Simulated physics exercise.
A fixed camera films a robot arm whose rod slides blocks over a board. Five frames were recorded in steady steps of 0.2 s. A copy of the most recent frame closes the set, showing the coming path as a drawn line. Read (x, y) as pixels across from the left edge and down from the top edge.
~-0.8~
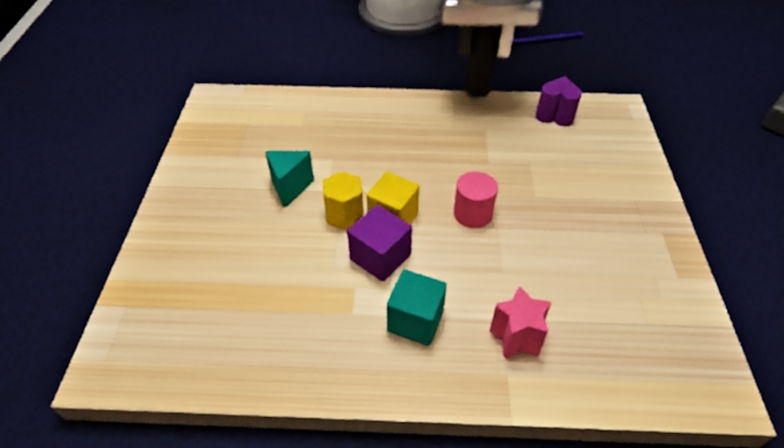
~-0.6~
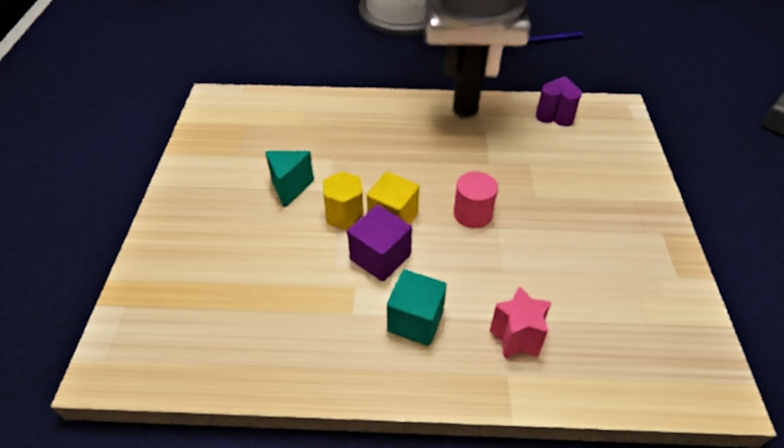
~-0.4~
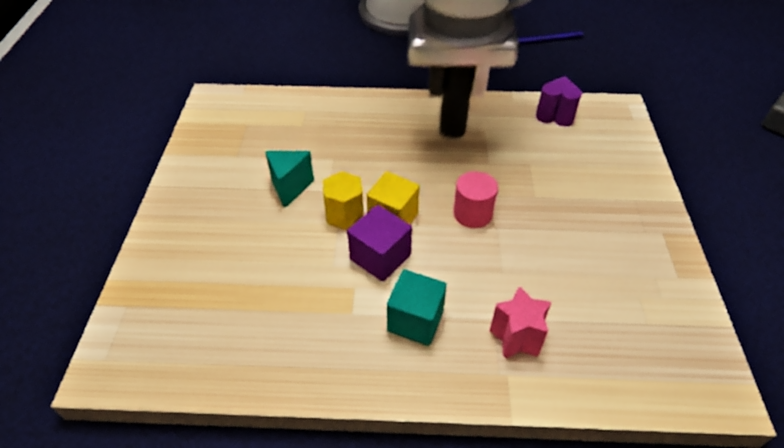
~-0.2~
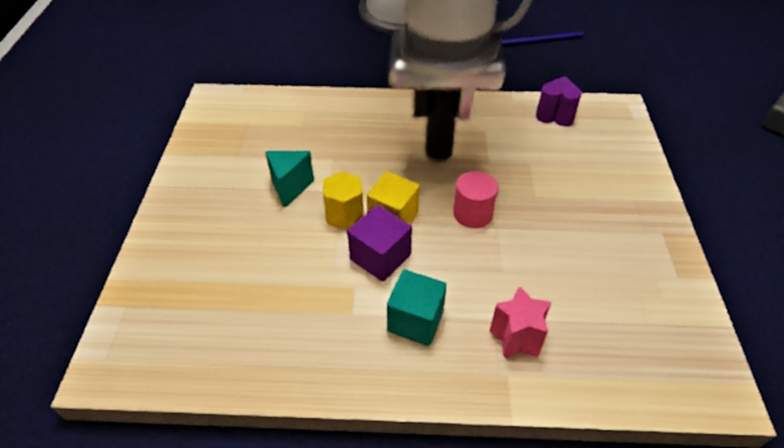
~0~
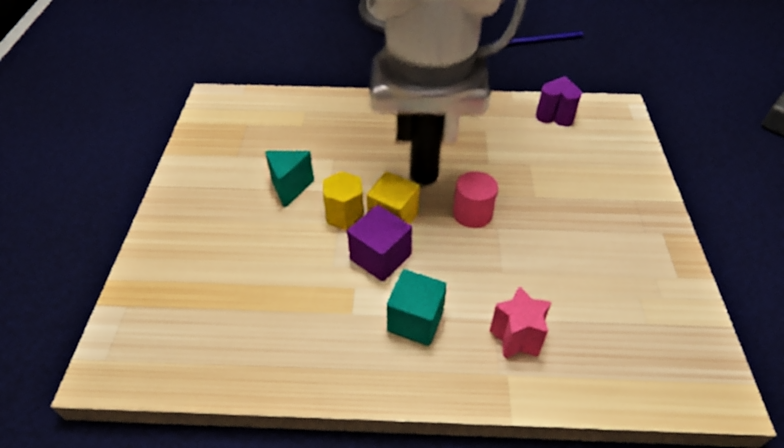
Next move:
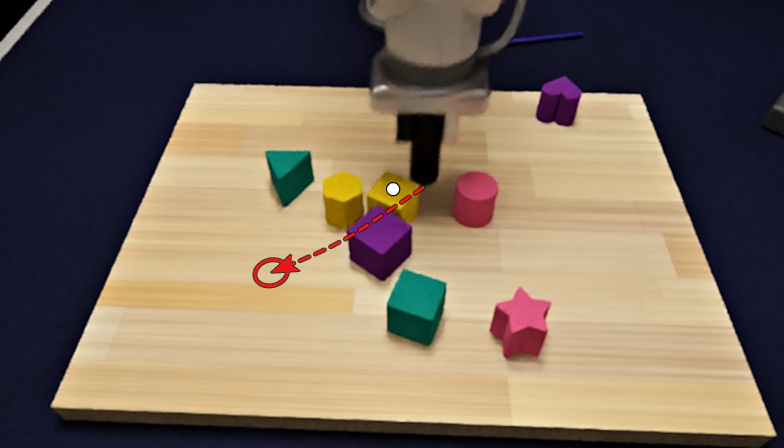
A robotic arm with a black rod moves steadily forward and slightly left over a wooden board, from its far edge to just beside the yellow square block, while the yellow, purple, pink and green blocks all stay still.
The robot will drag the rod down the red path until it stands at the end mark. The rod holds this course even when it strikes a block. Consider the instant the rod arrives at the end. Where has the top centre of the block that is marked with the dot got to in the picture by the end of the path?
It will end up at (319, 256).
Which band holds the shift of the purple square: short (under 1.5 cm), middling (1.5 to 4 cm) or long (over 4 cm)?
Once the path is done, the purple square lies more than 4 cm from its present place.
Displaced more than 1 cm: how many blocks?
It shifts three blocks or more.
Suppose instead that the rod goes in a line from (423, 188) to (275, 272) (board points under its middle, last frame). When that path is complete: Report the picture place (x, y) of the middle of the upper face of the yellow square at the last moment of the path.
It ends at (322, 250).
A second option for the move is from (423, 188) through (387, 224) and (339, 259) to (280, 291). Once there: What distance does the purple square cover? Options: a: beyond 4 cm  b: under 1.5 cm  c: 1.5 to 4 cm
The one that fits is a, beyond 4 cm.
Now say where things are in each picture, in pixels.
Rod tip (477, 91); block tops, yellow hexagon (342, 186); purple square (380, 228); yellow square (393, 189); pink circle (477, 185), in the first frame.
Rod (465, 110); blocks unchanged, in the second frame.
Rod (453, 130); blocks unchanged, in the third frame.
Rod (439, 152); blocks unchanged, in the fourth frame.
Rod (424, 176); yellow hexagon (342, 186); purple square (380, 228); yellow square (393, 189); pink circle (477, 185), in the fifth frame.
Path on the board, from (423, 188) via (357, 232), ending at (271, 273); the dot is on the yellow square.
On the path given first. One third of the way, rod (378, 206); yellow hexagon (335, 187), turned 25° clockwise; purple square (368, 253), turned 25° anticlockwise; yellow square (364, 214), turned 15° anticlockwise.
Two thirds of the way, rod (329, 236); yellow hexagon (326, 187), turned 50° clockwise; purple square (359, 281), turned 60° anticlockwise; yellow square (325, 250), turned 50° anticlockwise.
At the end, rod (268, 261); yellow hexagon (326, 187), turned 50° clockwise; purple square (358, 283), turned 65° anticlockwise; yellow square (319, 256), turned 60° anticlockwise; pink circle in place.
